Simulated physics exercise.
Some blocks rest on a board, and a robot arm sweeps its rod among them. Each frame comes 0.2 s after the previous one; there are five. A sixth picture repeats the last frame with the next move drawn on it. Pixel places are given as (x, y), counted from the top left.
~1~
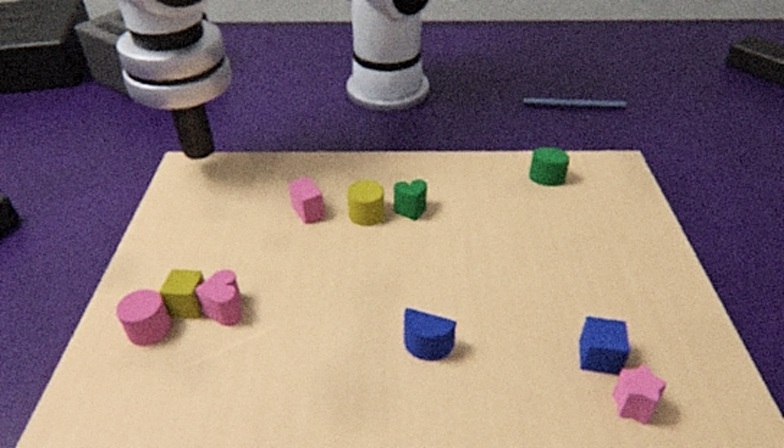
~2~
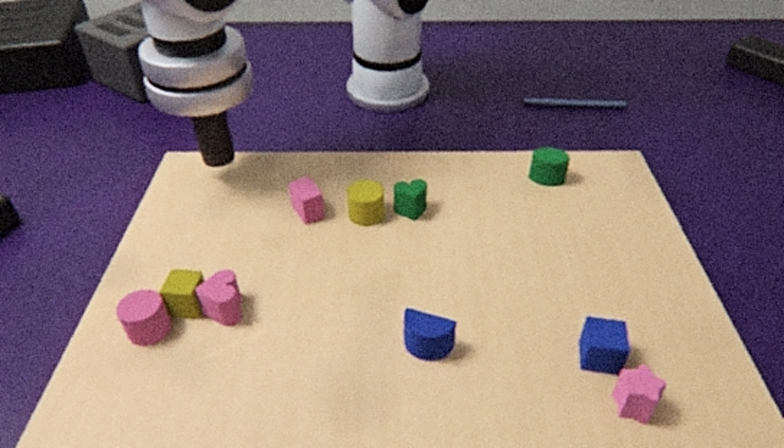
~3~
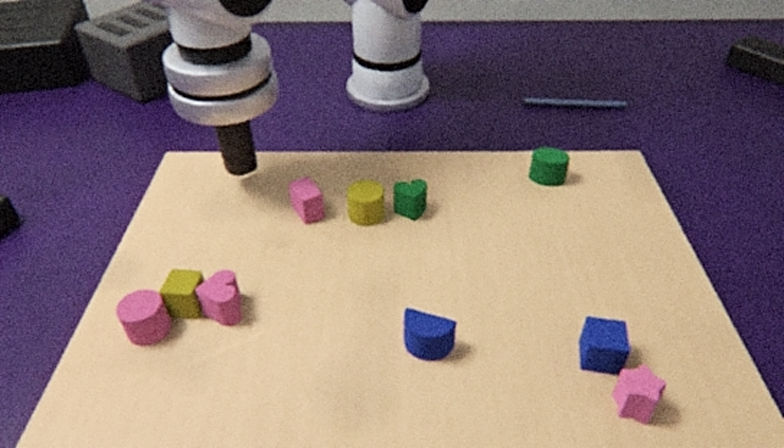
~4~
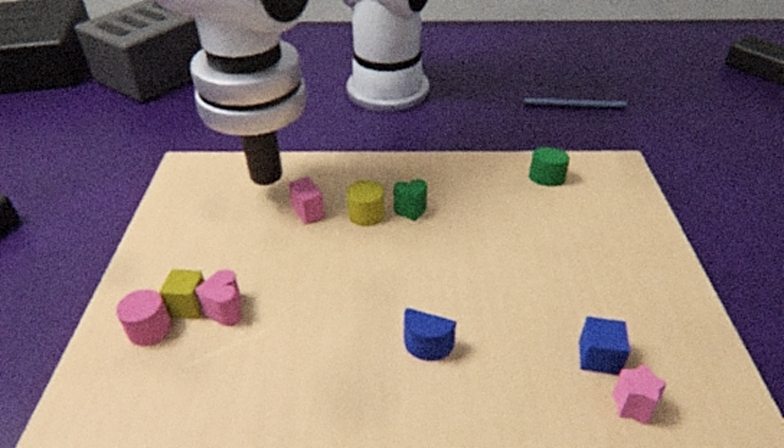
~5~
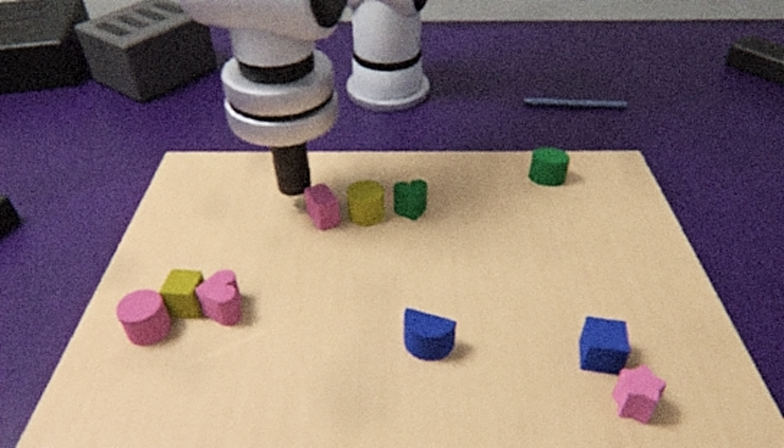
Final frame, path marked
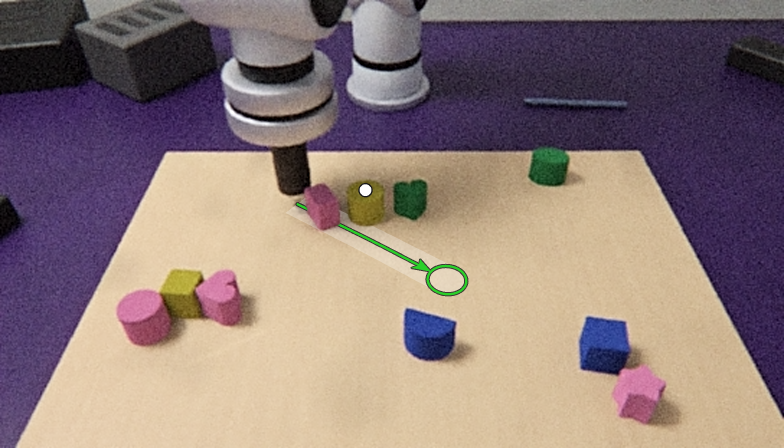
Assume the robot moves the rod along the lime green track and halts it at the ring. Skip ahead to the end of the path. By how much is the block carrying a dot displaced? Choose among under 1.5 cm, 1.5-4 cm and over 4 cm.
Shift: 1.5 to 4 cm.
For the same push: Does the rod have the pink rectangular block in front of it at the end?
I expect so.
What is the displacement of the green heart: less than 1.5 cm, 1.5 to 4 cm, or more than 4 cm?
Moves under 1.5 cm.
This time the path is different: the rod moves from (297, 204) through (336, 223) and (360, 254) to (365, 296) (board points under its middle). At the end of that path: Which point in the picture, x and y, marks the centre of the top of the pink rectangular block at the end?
Its top centre is at about (402, 242).
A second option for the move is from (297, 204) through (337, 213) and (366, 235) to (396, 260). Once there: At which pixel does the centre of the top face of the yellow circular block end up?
Its top centre is at about (401, 201).
The line goes straight from (297, 204) to (447, 280); the dot is on the yellow circular block.
What follows on the original path. One third of the way, rod (342, 210); pink rectangular block (369, 218), turned 20° anticlockwise; yellow circular block (375, 191).
Two thirds of the way, rod (393, 234); pink rectangular block (422, 245), turned 15° anticlockwise; yellow circular block (384, 192); green heart (415, 184), turned 15° clockwise.
At the end, rod (448, 262); pink rectangular block (481, 275); yellow circular block (384, 192); green heart (415, 184), turned 15° clockwise; blue half-round block unmoved.
